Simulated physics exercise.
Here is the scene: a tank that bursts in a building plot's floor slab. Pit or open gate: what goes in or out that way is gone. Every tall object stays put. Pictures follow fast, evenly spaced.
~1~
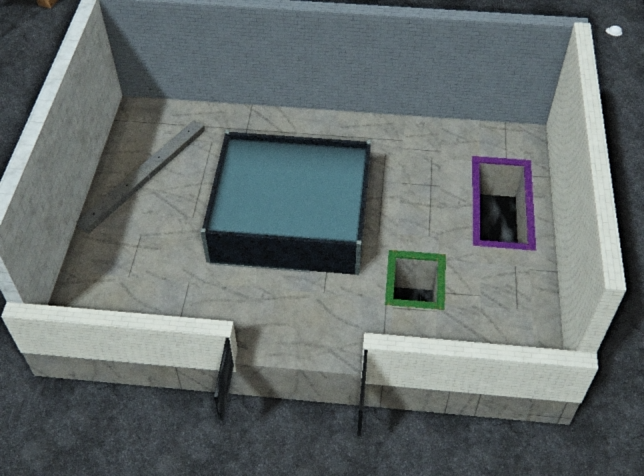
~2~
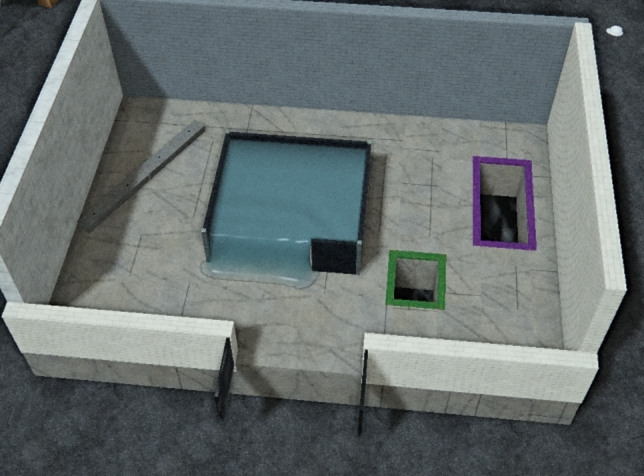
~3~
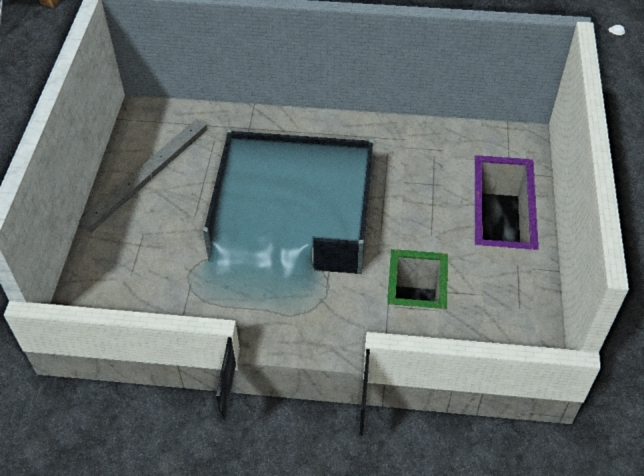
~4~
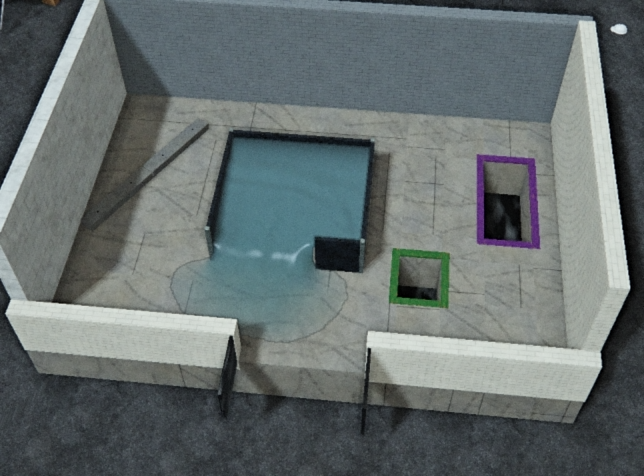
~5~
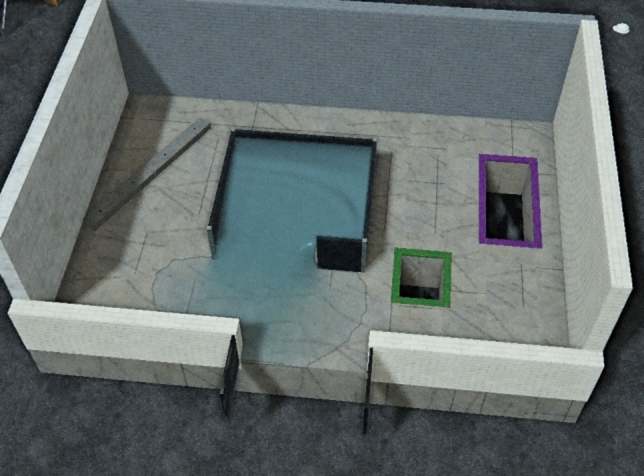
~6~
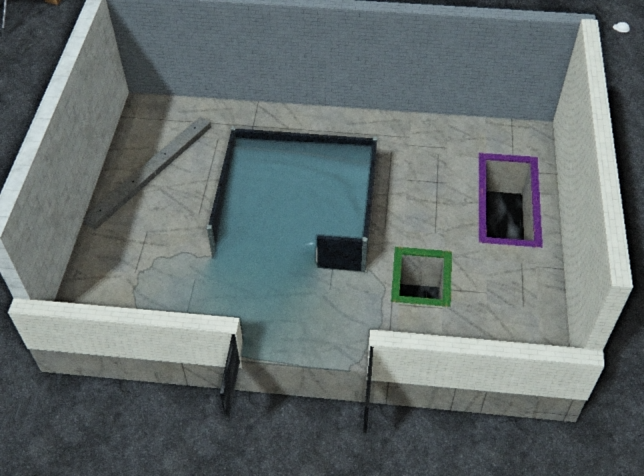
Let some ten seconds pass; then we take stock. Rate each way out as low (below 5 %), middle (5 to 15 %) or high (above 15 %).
Ratings - gate: High; purple pit: Low; green pit: Low.
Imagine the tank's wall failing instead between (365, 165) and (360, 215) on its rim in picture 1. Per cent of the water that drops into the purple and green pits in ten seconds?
Approximately, purple takes 45 % and green takes 15 %.
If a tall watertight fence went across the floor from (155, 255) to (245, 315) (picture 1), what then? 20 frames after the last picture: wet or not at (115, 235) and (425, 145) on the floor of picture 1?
Swamped, then spared.
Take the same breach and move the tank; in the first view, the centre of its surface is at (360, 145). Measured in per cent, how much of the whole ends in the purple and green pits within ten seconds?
The purple pit gets 4 per cent and the green pit 4 per cent.
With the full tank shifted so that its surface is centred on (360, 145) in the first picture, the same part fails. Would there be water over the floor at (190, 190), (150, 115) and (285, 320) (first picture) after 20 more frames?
So, first one stays dry, second one stays dry, third one got wet.
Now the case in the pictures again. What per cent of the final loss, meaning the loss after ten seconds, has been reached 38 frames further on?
My figure: 80 percent.
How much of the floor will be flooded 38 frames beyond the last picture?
Close to 55 %.
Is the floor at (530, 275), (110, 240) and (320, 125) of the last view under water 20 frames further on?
Points in order - 1: Unwetted; 2: Inundated; 3: Unwetted.
A moment on, water covers 20 % of the floor; the gate 9 %, the purple pit 0 %, the green pit 0 %.
Next, water covers 25 % of the floor; the gate 18 %, the purple pit 0 %, the green pit 0 %.
Then, water covers 40 % of the floor; the gate 29 %, the purple pit 0 %, the green pit 0 %.
Later, water covers 55 % of the floor; the gate 40 %, the purple pit 0 %, the green pit 0 %.
In the end, water covers 70 % of the floor; the gate 47 %, the purple pit 2 %, the green pit 0 %.
